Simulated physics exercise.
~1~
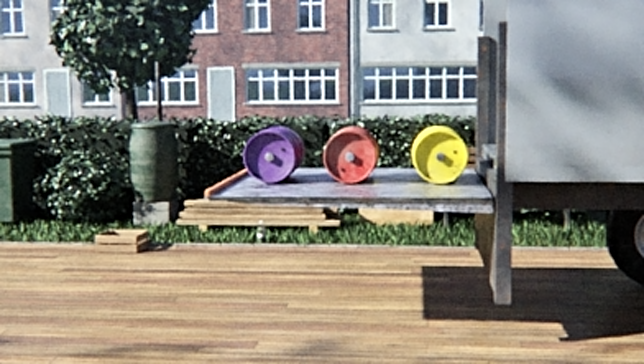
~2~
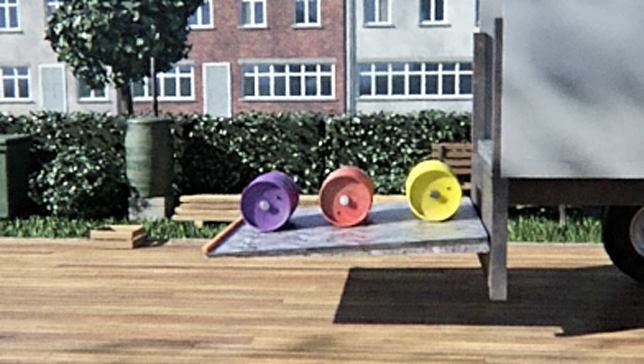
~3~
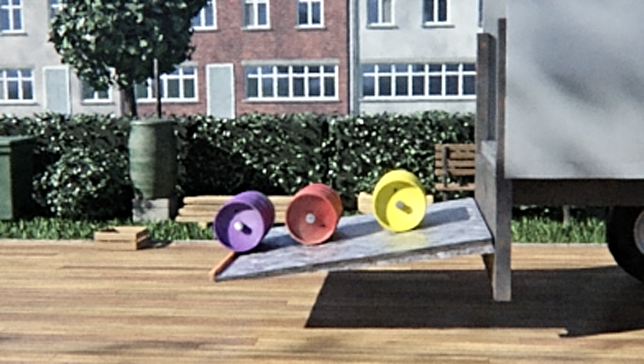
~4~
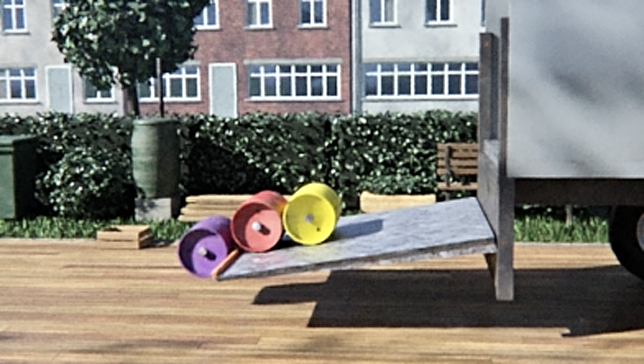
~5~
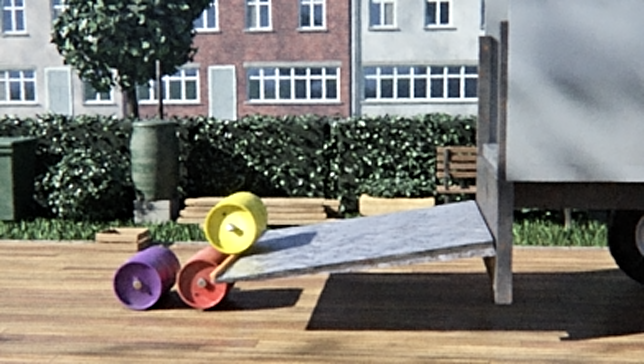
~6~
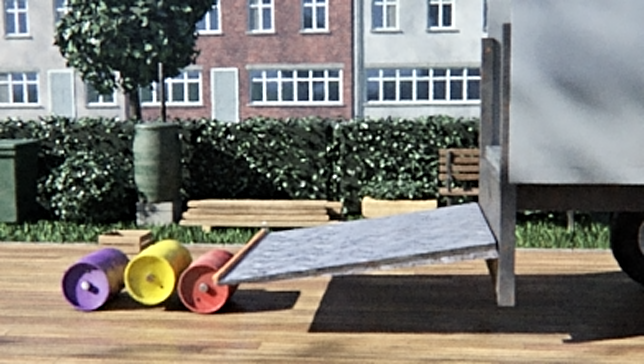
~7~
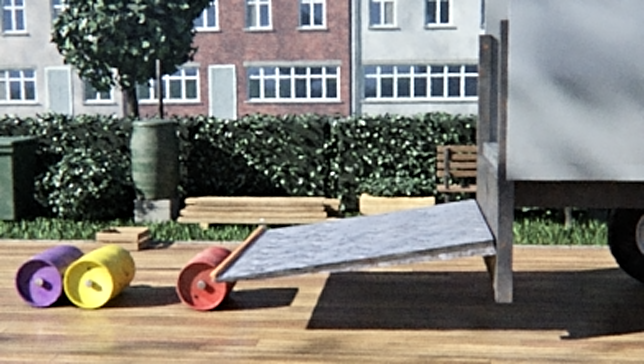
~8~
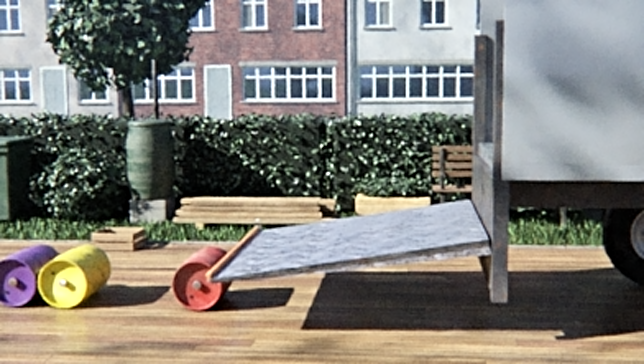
On a sunlit stretch of wooden planking before a hedge and a row of houses, a raised platform juts from the back of a truck, holding a purple, a red and a yellow keg. The platform lowers slightly, then tilts down to the left, and the kegs roll toward its edge. Purple drops over the low stop first, followed by red, which comes to rest just below the edge. Yellow tumbles over last, passes above red and lands between the two. Purple and yellow roll on leftward, ending close together at the far left, while red stays beside the empty, sloping platform.
